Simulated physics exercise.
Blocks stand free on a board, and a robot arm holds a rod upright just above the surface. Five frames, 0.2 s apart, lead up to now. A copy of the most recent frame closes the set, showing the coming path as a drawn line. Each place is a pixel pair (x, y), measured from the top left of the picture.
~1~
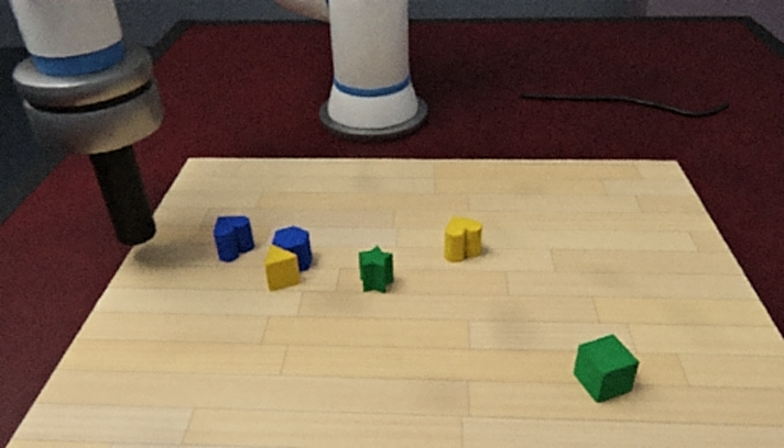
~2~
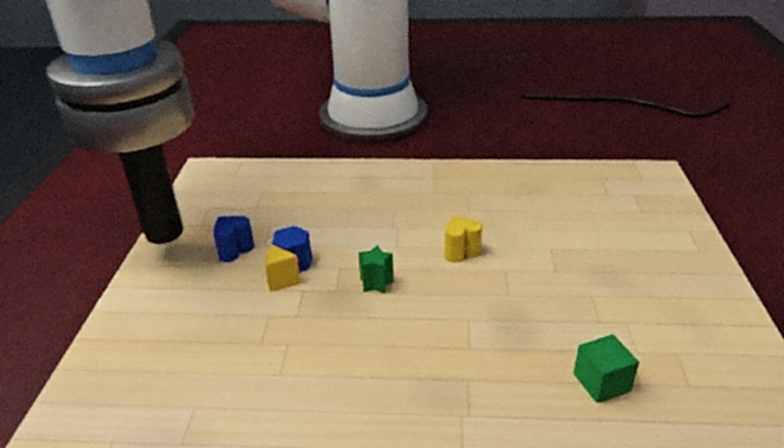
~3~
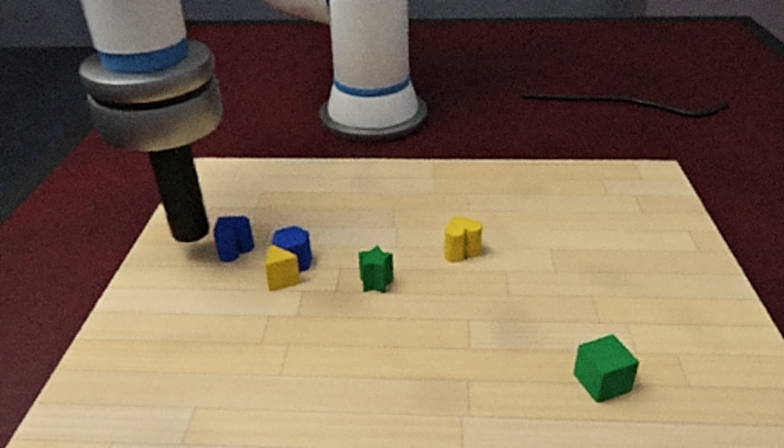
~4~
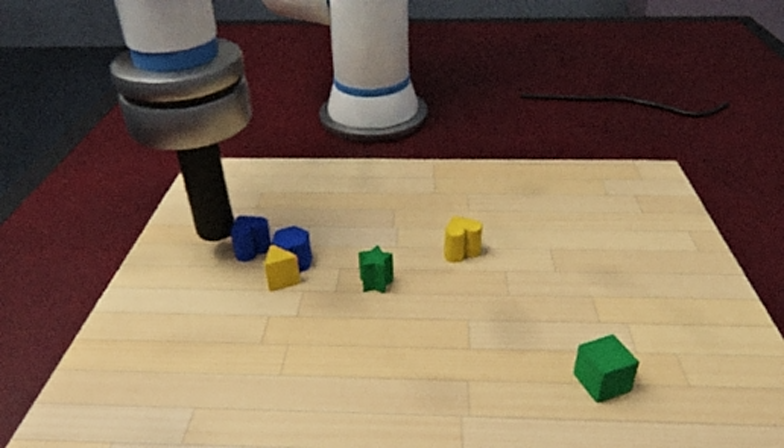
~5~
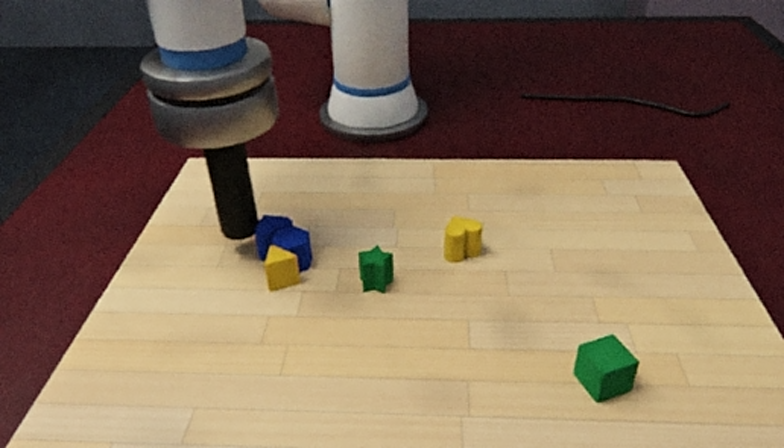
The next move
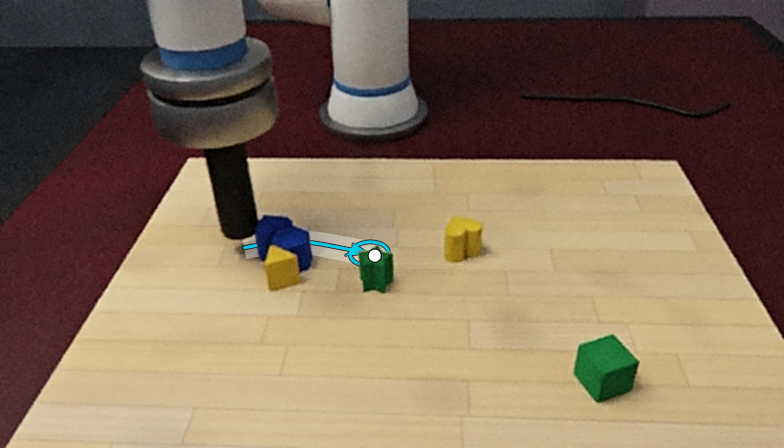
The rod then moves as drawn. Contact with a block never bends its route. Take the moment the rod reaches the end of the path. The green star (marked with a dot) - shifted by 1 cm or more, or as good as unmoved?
The block you're asking about stays where it is.
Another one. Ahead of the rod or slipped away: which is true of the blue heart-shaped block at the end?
I predict the rod still has it in front.
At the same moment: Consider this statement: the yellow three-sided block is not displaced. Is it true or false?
Verdict: True.
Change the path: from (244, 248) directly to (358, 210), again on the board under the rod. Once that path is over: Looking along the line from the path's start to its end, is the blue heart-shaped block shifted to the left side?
In short: No.
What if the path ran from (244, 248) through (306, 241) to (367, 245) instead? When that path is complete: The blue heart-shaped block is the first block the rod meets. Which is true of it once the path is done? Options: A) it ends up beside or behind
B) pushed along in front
The one that fits is B, pushed along in front.
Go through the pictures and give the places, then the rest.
In the first picture, tip of the rod at (138, 236), middles of tops, blue heart-shaped block at (229, 224), yellow three-sided block at (277, 254), blue hexagonal block at (290, 236), green star at (375, 256).
In the second picture, rod at (165, 234), nothing pushed.
In the third picture, rod at (191, 233), nothing pushed.
In the fourth picture, rod at (217, 232), blue heart-shaped block at (247, 224).
In the fifth picture, rod at (241, 231), blue heart-shaped block at (272, 223), yellow three-sided block at (277, 254), blue hexagonal block at (290, 236), green star at (375, 256).
The line goes from (244, 248) by way of (288, 242) and (329, 246) to (369, 253); the dot is on the green star.
The first path, step by step. One third of the way, rod at (286, 225); blue heart-shaped block at (317, 221), turned 20° clockwise; blue hexagonal block at (311, 240), turned 60° clockwise.
Two thirds of the way, rod at (328, 229); blue heart-shaped block at (360, 224); blue hexagonal block at (316, 241), turned 85° clockwise.
At the end, rod at (368, 236); blue heart-shaped block at (402, 229); yellow three-sided block unmoved; blue hexagonal block at (317, 242), turned 90° clockwise; green star unmoved.
